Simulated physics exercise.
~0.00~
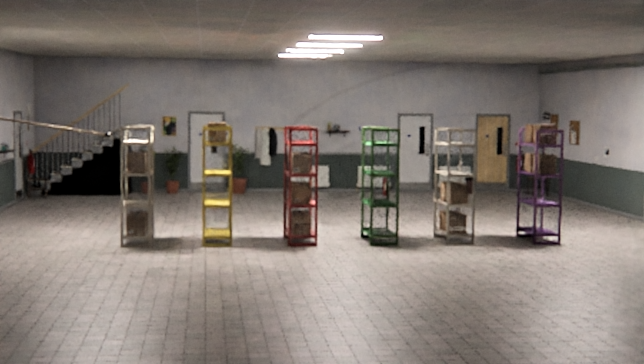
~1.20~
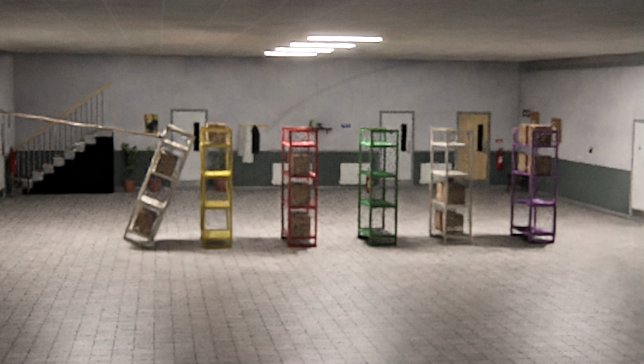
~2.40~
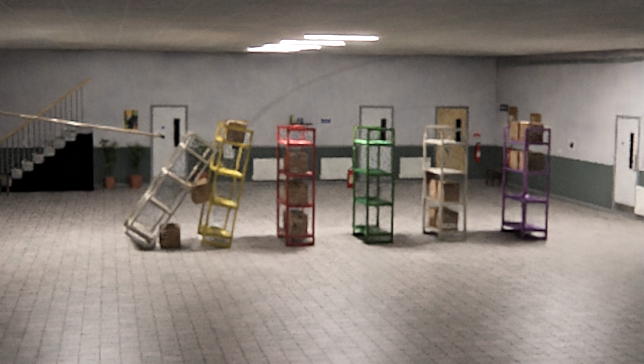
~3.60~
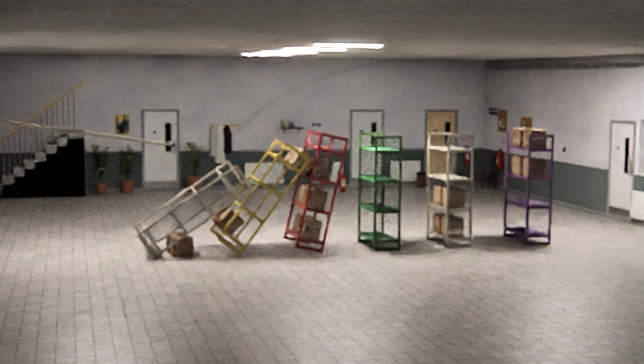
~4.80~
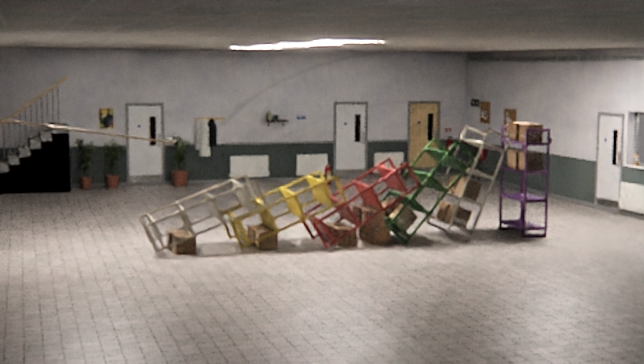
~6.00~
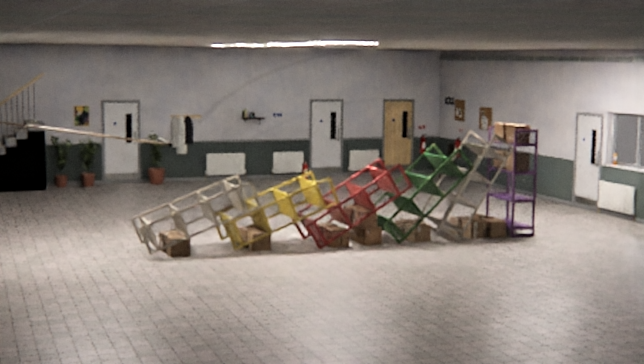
Six tall shelving units stood in a row in a large hall until a long pole tipped the leftmost one to the right, knocking the yellow, red, green and pale ones over in turn, spilling boxes, until they leaned in a slanted heap against the upright purple one.
